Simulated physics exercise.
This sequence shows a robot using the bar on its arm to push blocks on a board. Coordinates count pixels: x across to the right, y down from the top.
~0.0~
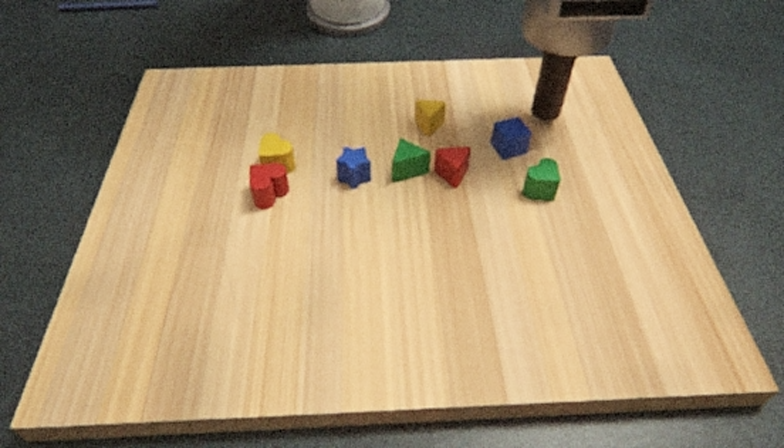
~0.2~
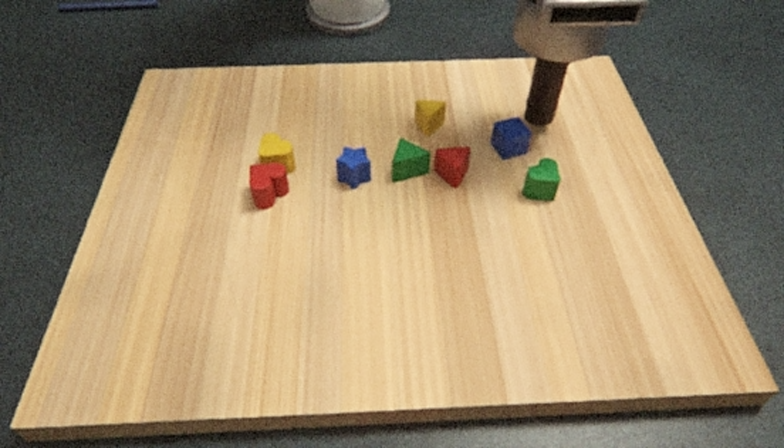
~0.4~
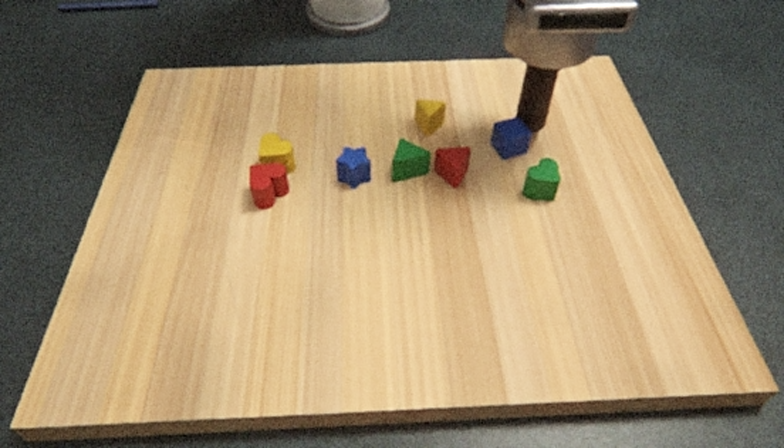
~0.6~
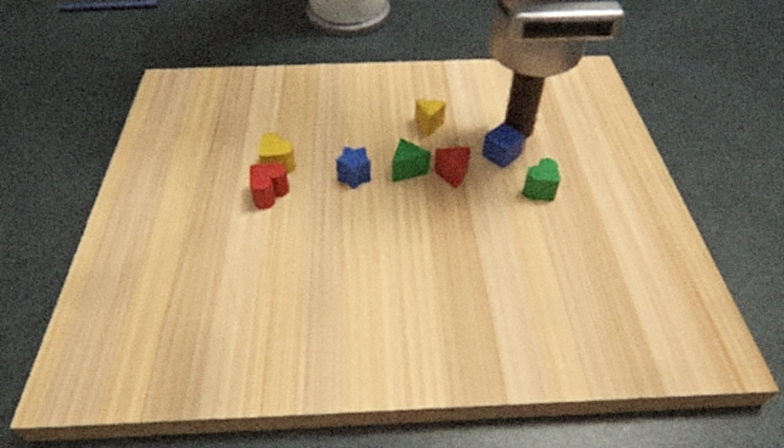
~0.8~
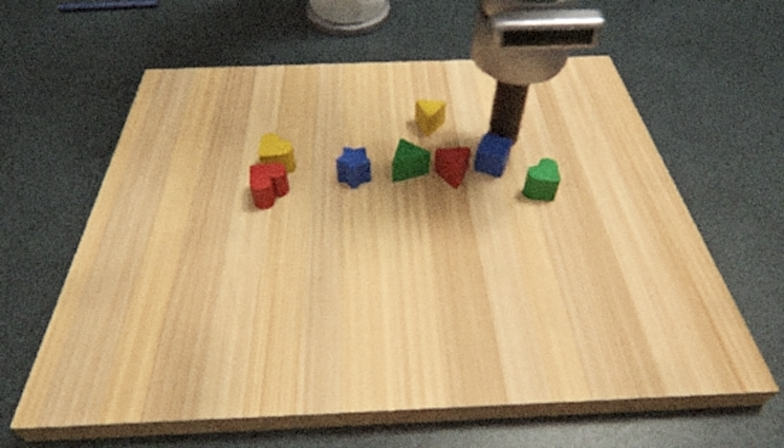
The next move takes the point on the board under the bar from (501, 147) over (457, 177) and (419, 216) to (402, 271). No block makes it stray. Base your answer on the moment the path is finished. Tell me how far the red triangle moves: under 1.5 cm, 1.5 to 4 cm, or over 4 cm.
Band: Over 4 cm.
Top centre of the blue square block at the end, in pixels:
I'd place it at (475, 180), taking the centre of its top.
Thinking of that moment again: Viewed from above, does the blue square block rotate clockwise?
Answer: No.
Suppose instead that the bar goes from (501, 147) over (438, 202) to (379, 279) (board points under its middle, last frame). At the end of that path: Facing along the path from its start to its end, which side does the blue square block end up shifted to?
Sideways shift: Left.
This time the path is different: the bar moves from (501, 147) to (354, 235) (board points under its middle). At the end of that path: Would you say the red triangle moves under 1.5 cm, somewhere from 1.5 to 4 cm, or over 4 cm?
Overall it shifts more than 4 cm.
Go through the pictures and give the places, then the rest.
Bar's lower end (545, 112); green triangle (408, 150); red triangle (455, 154); blue square block (513, 127); green heart block (546, 170), in the first frame.
Bar (539, 118); blocks still, in the second frame.
Bar (530, 124); blocks still, in the third frame.
Bar (518, 131); blue square block (505, 134), in the fourth frame.
Bar (503, 138); green triangle (408, 150); red triangle (455, 154); blue square block (495, 144); green heart block (546, 170), in the fifth frame.
On the path given first. One third of the way, bar (458, 169); green triangle (393, 151), turned 40° clockwise; red triangle (428, 168); blue square block (475, 177), turned 55° anticlockwise.
Two thirds of the way, bar (419, 209); green triangle (387, 152), turned 80° clockwise; red triangle (390, 187), turned 95° clockwise; blue square block (475, 180), turned 65° anticlockwise.
At the end, bar (402, 264); green triangle (387, 152), turned 80° clockwise; red triangle (389, 188), turned 105° clockwise; blue square block (475, 180), turned 65° anticlockwise; green heart block still.
